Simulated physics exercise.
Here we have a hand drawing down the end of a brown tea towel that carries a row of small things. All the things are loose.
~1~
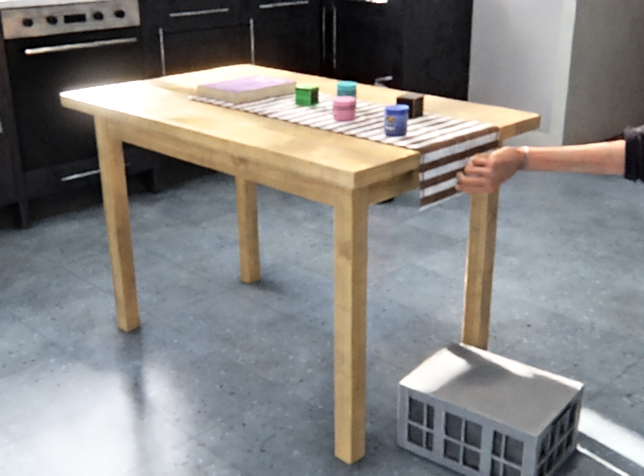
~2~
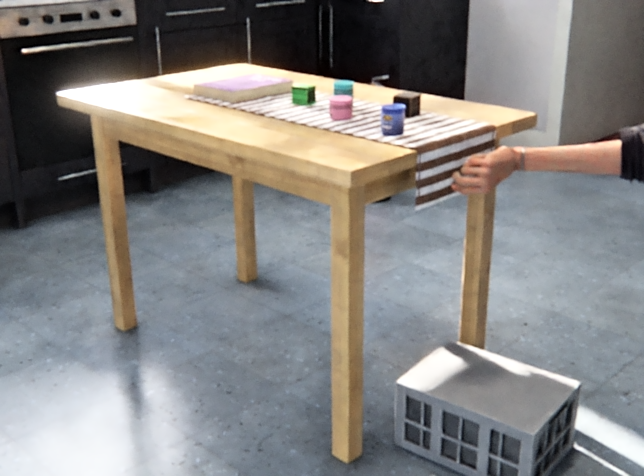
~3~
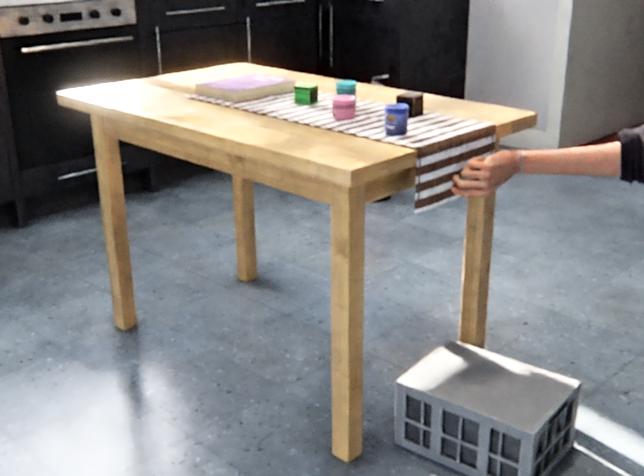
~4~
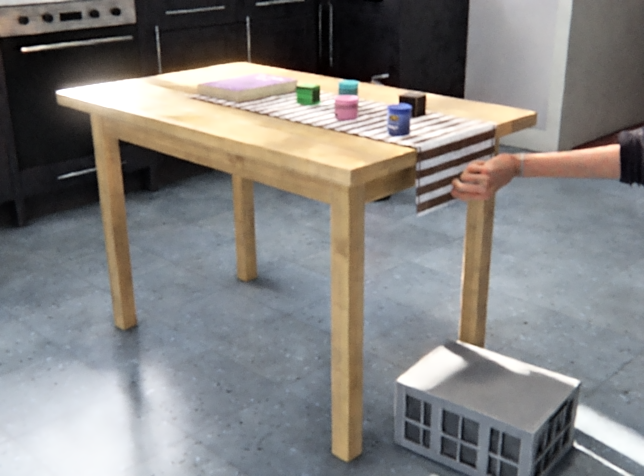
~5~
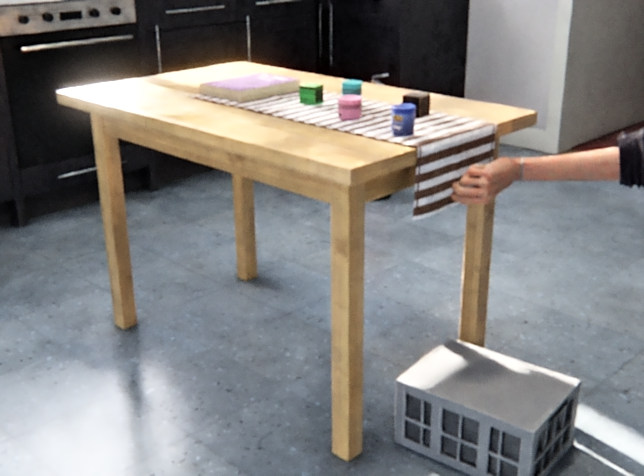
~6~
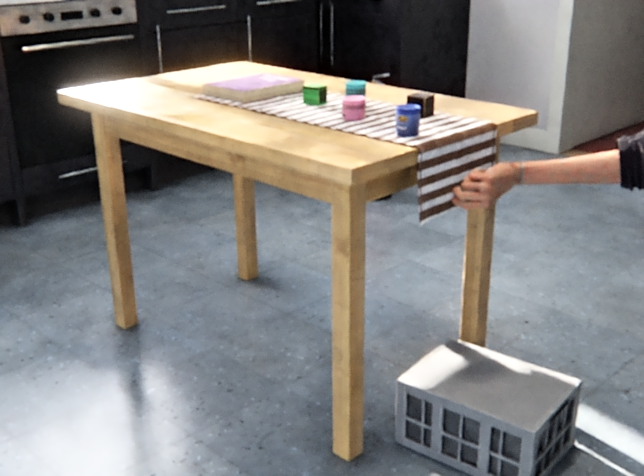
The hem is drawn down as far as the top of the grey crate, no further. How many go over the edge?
The count of fallen things is four.
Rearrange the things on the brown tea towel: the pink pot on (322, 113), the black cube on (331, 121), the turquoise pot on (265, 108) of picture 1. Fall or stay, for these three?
The pink pot falls; the black cube tumbles off; the turquoise pot does not fall.
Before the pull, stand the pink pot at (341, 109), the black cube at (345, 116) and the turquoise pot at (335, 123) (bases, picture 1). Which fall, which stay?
The pink pot falls, the black cube drops off, the turquoise pot comes down.
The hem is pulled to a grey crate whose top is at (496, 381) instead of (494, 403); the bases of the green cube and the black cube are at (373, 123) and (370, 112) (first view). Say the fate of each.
The green cube falls, the black cube tumbles off.
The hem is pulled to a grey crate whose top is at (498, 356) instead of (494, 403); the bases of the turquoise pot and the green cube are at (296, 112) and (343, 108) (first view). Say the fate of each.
The turquoise pot does not fall, the green cube stays on.
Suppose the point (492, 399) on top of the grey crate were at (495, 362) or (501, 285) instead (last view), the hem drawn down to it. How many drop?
It would be 3 and 1.
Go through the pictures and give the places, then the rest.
In the first picture, hem (419, 211); blue pot (396, 107); black cube (410, 96); pink pot (344, 99); turquoise pot (347, 84); green cube (307, 86); top of the crate (494, 403).
In the second picture, hem (415, 210); blue pot (393, 106).
In the third picture, hem (414, 213); black cube (410, 94).
In the fourth picture, hem (417, 217); pink pot (346, 98); top of the crate (491, 400).
In the fifth picture, hem (413, 220); turquoise pot (352, 82).
In the sixth picture, hem (420, 226); blue pot (408, 107); black cube (421, 95); pink pot (354, 98); turquoise pot (356, 82); green cube (315, 85).
A little later, hem near (455, 273); blue pot gone.
Next, hem near (454, 310); blue pot and black cube gone.
Later still, hem near (453, 347); blue pot, black cube, pink pot and turquoise pot gone.
When it is over, hem on the crate; blue pot, black cube, pink pot and turquoise pot gone. It carries off four.
